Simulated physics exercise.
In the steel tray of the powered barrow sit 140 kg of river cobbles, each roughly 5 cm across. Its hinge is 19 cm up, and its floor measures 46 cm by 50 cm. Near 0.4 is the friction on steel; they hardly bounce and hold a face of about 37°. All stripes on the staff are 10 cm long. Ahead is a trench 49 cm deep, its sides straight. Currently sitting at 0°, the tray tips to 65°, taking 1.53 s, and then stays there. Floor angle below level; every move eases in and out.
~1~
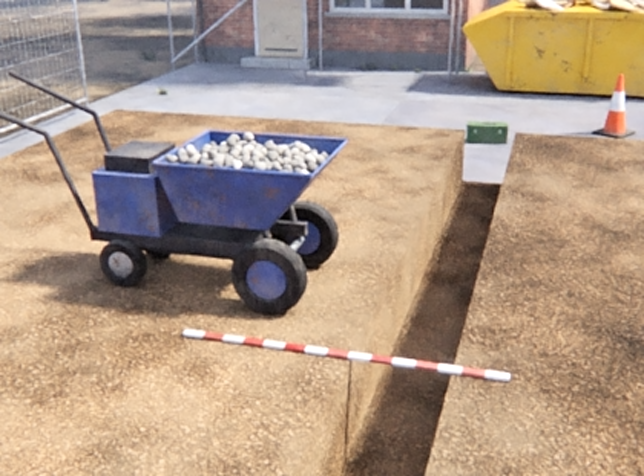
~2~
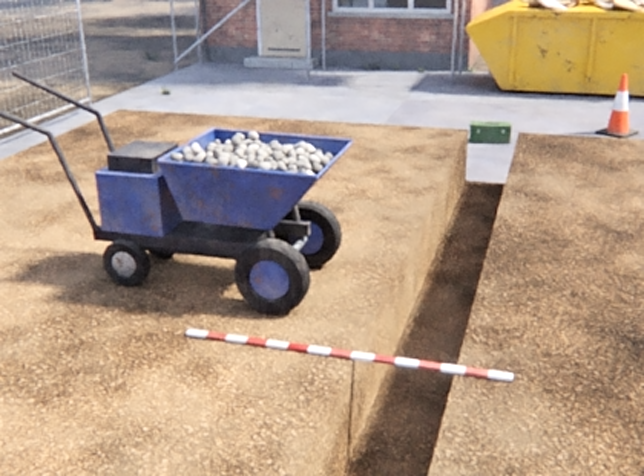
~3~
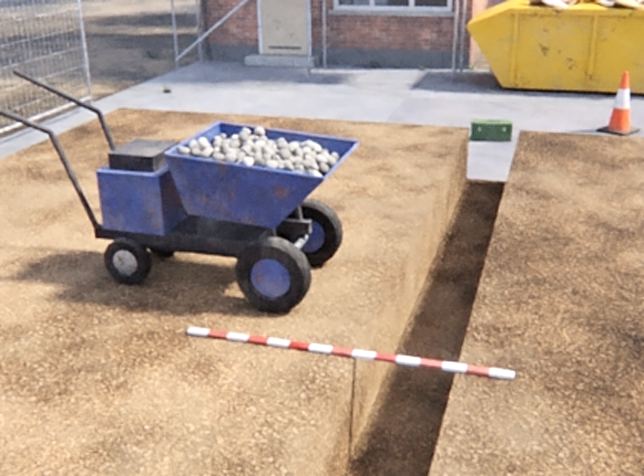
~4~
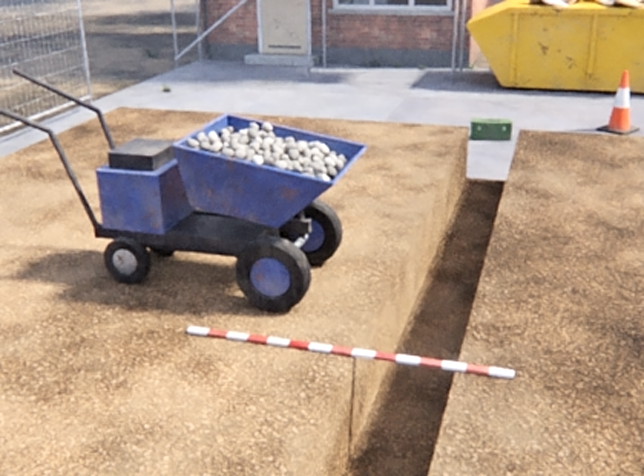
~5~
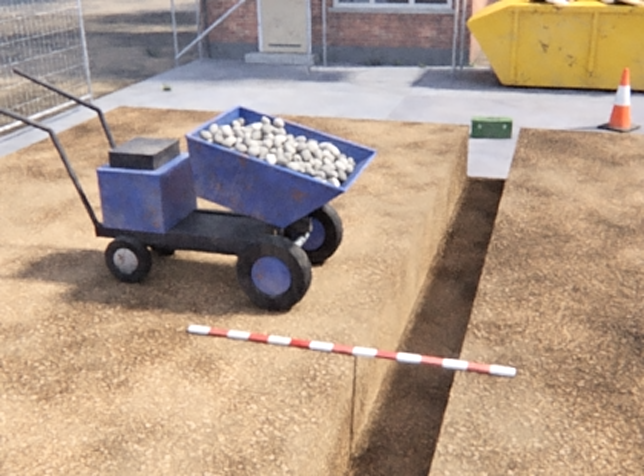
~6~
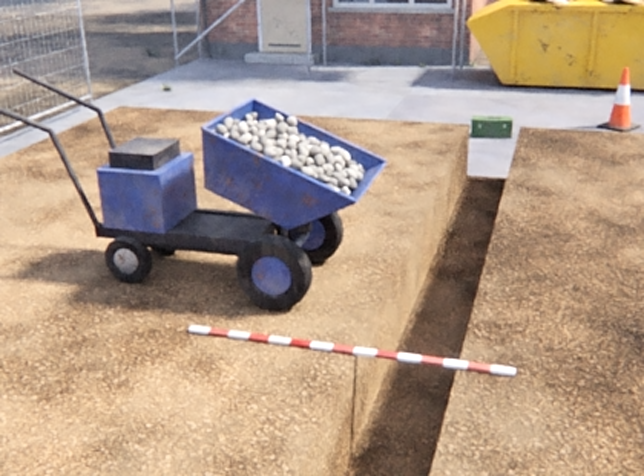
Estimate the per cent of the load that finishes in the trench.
Roughly 98 percent.
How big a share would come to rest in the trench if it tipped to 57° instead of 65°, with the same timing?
About 65%.
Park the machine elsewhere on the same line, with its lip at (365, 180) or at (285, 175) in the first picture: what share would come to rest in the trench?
First place roughly 50%, second roughly 100%.
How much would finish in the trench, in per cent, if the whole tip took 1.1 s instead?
Roughly 95% would finish there.
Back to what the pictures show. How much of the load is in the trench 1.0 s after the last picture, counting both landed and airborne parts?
Roughly 35 percent of the load.
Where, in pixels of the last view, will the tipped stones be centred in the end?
I'd point to around (434, 370).
Then, 0.5 s after the last picture the floor is at 55°, 99 % in the tray; the foremost stones are at (402, 240).
Then, 1.0 s after the last picture the floor is at 65°, 64 % in the tray, 35 % in the trench; the foremost stones are at (478, 339).
Then, 1.4 s after the last picture the floor is at 65°, 38 % in the tray, 60 % in the trench, 2 % past the trench; the foremost stones are at (546, 313).
Then, 3.3 s after the last picture the floor is at 65°, 0 % in the tray, 98 % in the trench, 2 % past the trench; the foremost stones are at (584, 321).
